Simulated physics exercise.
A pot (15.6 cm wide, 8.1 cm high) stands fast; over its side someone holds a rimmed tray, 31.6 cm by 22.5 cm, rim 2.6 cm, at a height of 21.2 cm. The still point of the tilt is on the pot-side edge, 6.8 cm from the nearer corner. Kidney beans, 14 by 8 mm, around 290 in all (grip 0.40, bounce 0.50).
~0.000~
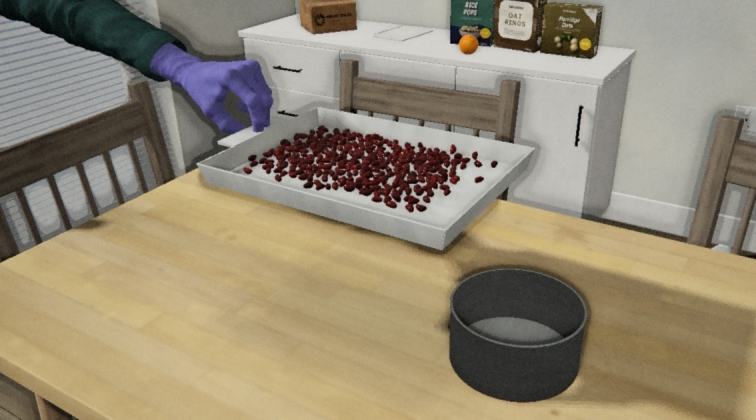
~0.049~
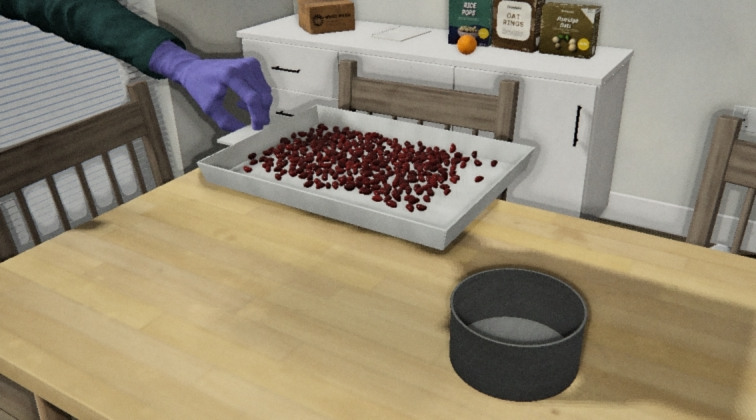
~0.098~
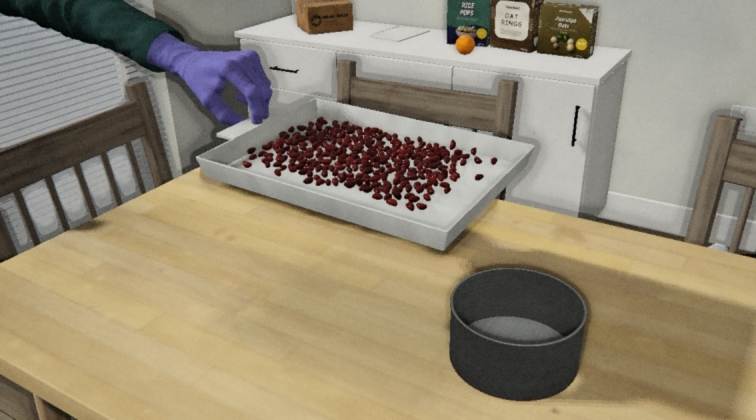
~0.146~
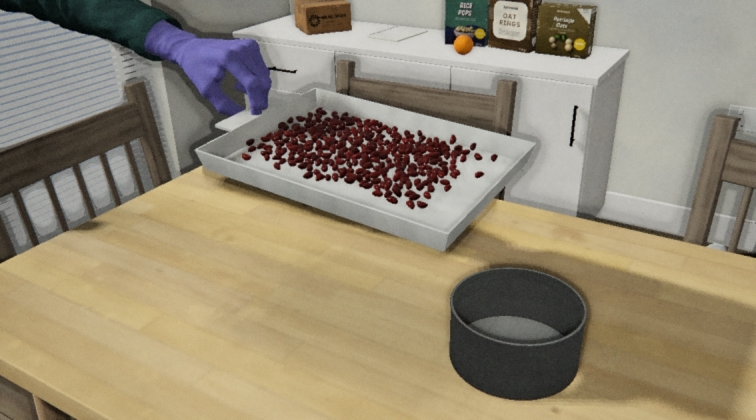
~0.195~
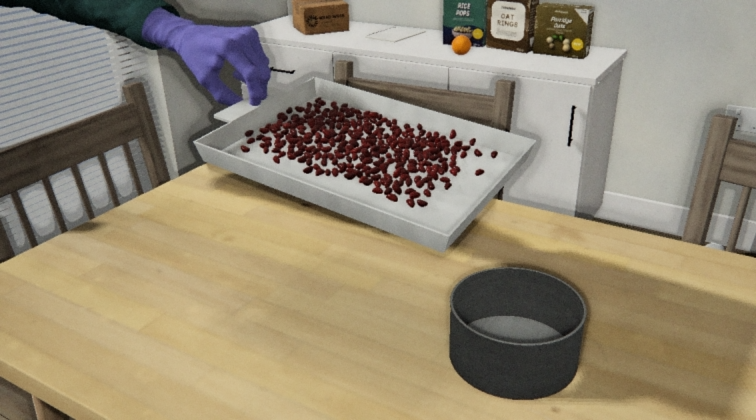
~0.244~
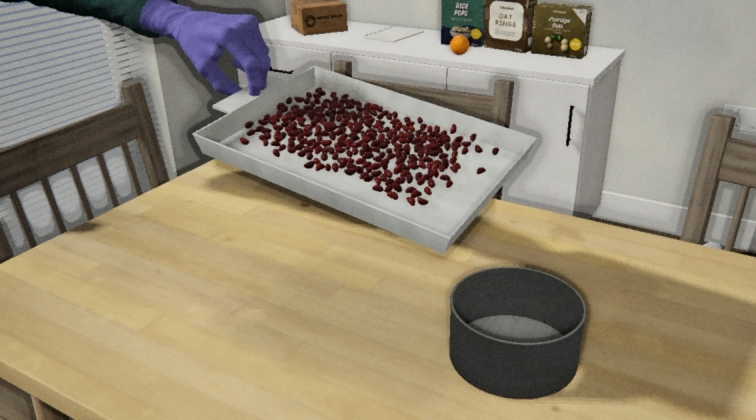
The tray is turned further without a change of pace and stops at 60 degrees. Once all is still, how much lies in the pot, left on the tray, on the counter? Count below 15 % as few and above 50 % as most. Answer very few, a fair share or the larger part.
In the pot: Very few; left on the tray: The larger part; on the counter: A fair share.
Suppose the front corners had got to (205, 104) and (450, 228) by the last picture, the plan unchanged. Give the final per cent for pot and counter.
Pot 20, counter 20.
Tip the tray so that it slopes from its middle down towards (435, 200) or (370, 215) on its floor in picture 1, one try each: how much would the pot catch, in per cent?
About 5 and 0 per cent.
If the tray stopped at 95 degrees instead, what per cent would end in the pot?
Then about 0 per cent.
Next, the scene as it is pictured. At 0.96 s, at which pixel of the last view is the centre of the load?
Around (448, 203).
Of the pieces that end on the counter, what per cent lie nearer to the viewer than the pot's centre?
About 100 per cent.
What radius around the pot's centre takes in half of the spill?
Roughly 20 cm.
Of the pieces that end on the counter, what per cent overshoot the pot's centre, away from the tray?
Roughly 60 per cent.
Then, at 0.67 s, tilt 34 degrees; the tray holds 100 %, the pot 0 %.
After 0.96 s, tilt 50 degrees; the tray holds 100 %, the pot 0 %.
After 1.35 s, tilt 60 degrees; the tray holds 70 %, the pot 0 %.
By 2.9 s all is still; pot 0 %, tray 65 %, counter 35 %.
